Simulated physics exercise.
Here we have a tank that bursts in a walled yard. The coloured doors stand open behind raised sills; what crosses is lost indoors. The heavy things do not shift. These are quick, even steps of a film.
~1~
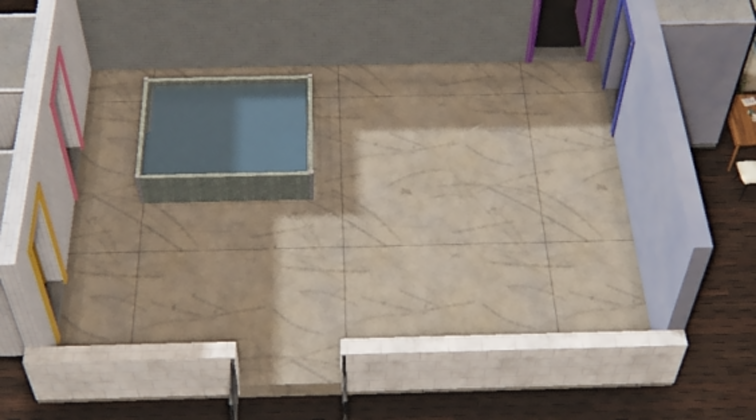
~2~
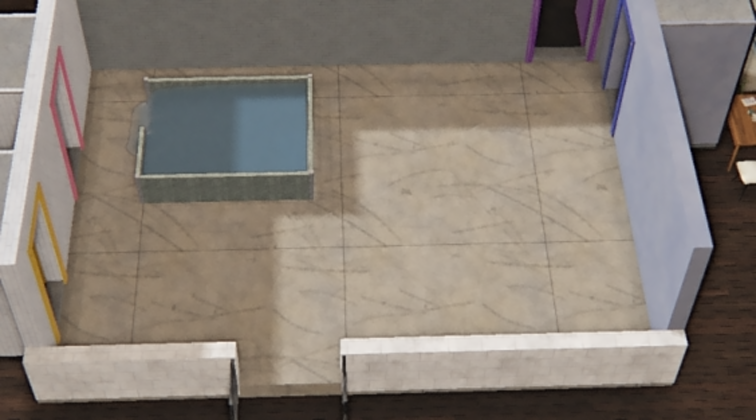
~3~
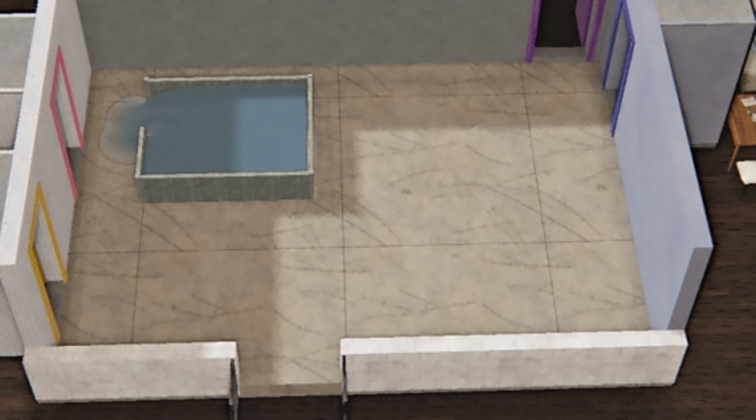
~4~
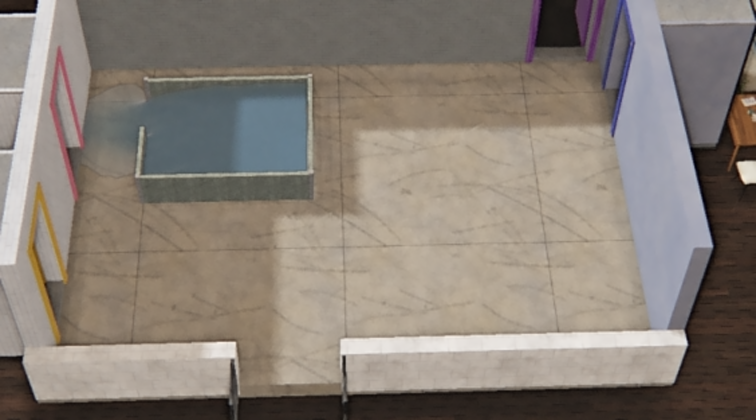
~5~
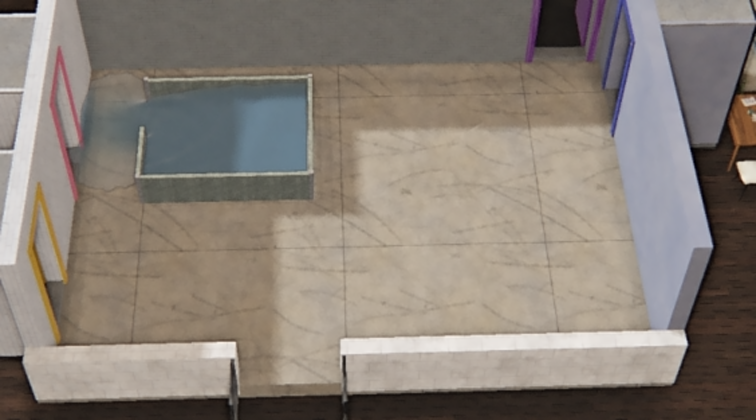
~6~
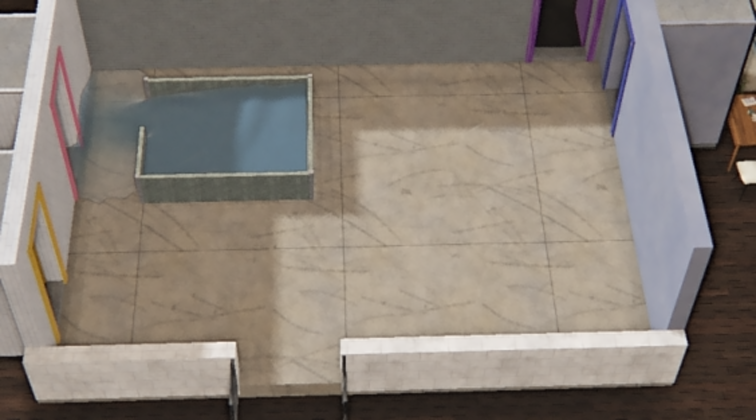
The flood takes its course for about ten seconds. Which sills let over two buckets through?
The pink door lets in a lot; the yellow door admits no more than that; the blue door lets in a lot; the purple door admits no more than that.
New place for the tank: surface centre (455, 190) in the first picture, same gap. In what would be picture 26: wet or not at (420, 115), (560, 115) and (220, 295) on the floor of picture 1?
In turn: No water, clear, covered.
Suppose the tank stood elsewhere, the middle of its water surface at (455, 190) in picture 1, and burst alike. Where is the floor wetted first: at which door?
The pink-painted one.
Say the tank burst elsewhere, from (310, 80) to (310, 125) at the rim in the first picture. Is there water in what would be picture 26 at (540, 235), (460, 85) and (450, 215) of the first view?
One after the other: Under water, flooded, flooded.
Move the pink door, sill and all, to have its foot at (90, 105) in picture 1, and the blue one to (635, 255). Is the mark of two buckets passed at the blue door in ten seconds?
Blue stays under.
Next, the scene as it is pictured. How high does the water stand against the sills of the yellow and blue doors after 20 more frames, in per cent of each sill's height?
Roughly 30 per cent, then 0 per cent.
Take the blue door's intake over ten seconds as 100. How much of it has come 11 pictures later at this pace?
Roughly 0 per cent.
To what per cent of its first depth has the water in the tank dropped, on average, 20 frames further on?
Close to 52 %.
A moment on, water covers 5 % of the floor; the pink door under two buckets in, the yellow door not reached, the blue door not reached, the purple door not reached.
Next, water covers 15 % of the floor; the pink door over two buckets in, the yellow door wet at the sill, nothing in, the blue door not reached, the purple door not reached.
Then, water covers 35 % of the floor; the pink door far over two buckets in, the yellow door wet at the sill, nothing in, the blue door not reached, the purple door not reached.
Later, water covers 55 % of the floor; the pink door far over two buckets in, the yellow door wet at the sill, nothing in, the blue door over two buckets in, the purple door under two buckets in.
In the end, water covers 95 % of the floor; the pink door far over two buckets in, the yellow door wet at the sill, nothing in, the blue door far over two buckets in, the purple door under two buckets in.
